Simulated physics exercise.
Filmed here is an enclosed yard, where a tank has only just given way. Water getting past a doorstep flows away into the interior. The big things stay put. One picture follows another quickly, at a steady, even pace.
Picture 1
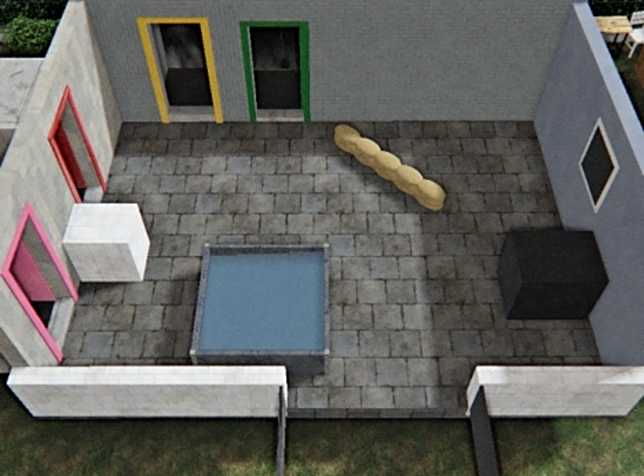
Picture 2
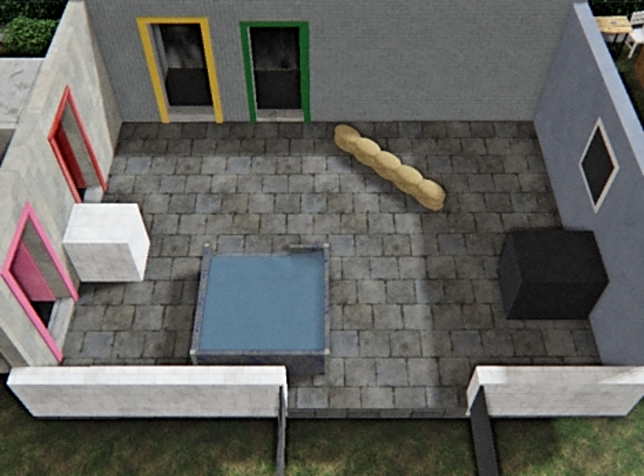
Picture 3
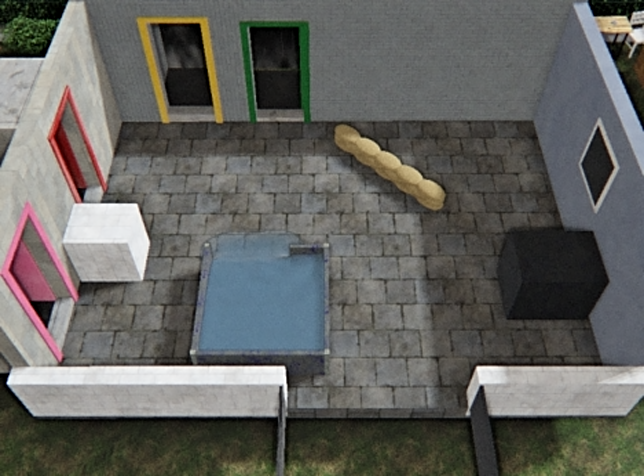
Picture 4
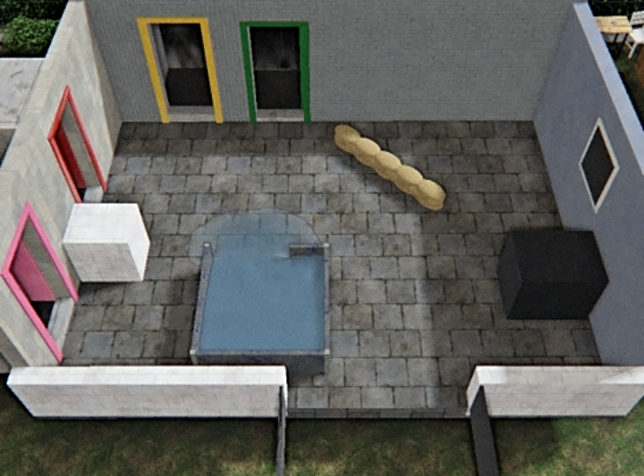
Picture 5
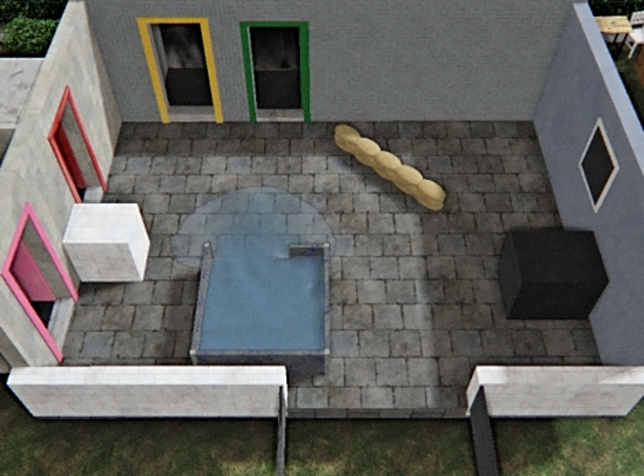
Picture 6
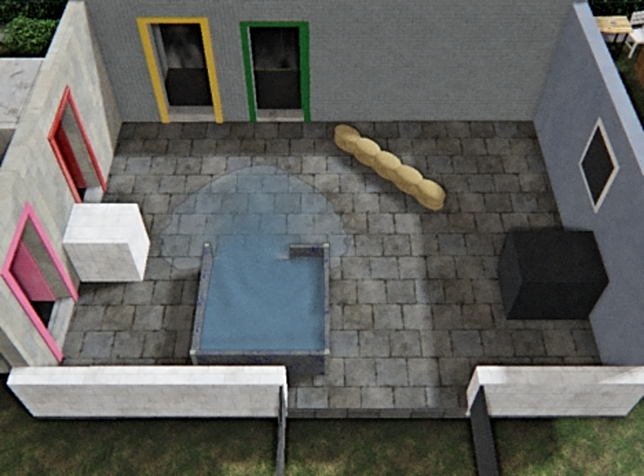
Water pouring through a gap in the far side of a square tank and fanning out across the paved yard floor.
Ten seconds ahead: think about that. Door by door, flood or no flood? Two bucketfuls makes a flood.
The green door lets too much in there; the yellow door lets in little enough there; the red door lets in little enough there; the pink door lets in little enough there.
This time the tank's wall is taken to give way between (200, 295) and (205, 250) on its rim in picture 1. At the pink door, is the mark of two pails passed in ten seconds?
In short: Pink goes over.
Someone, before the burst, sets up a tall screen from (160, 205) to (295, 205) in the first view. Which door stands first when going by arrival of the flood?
Earliest: The red one.
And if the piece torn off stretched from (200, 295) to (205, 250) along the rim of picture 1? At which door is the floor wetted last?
The one in green is last in line.
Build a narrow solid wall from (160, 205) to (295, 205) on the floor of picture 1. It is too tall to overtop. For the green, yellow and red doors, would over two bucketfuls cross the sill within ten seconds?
Taking them in turn, the green one is spared, the yellow one is spared and the red one is flooded.
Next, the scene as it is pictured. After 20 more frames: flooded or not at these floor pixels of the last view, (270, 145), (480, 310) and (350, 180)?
In that order the points end up soaked, high and dry and soaked.
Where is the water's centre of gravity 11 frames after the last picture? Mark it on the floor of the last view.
My guess is about (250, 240).
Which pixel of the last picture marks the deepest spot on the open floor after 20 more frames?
Somewhere around (122, 125).
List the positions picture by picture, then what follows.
The first picture shows the tank at (264, 299) is whole and still.
In the second picture, water pours out on the tank's far side and has run to a hidden place.
In the third picture, the front is at a hidden place, out from the gap on the tank's far side.
In the fourth picture, water pours out on the tank's far side and has run to (280, 213).
In the fifth picture, water pours out on the tank's far side and has run to (277, 191).
In the sixth picture, water pours out on the tank's far side and has run to (268, 169).
A moment on, water covers 25 % of the floor; the green door wet at the sill, nothing in, the yellow door not reached, the red door not reached, the pink door not reached.
Next, water covers 35 % of the floor; the green door over two buckets in, the yellow door wet at the sill, nothing in, the red door wet at the sill, nothing in, the pink door not reached.
Then, water covers 40 % of the floor; the green door over two buckets in, the yellow door wet at the sill, nothing in, the red door wet at the sill, nothing in, the pink door not reached.
Later, water covers 50 % of the floor; the green door over two buckets in, the yellow door wet at the sill, nothing in, the red door wet at the sill, nothing in, the pink door wet at the sill, nothing in.
In the end, water covers 80 % of the floor; the green door over two buckets in, the yellow door wet at the sill, nothing in, the red door wet at the sill, nothing in, the pink door wet at the sill, nothing in.
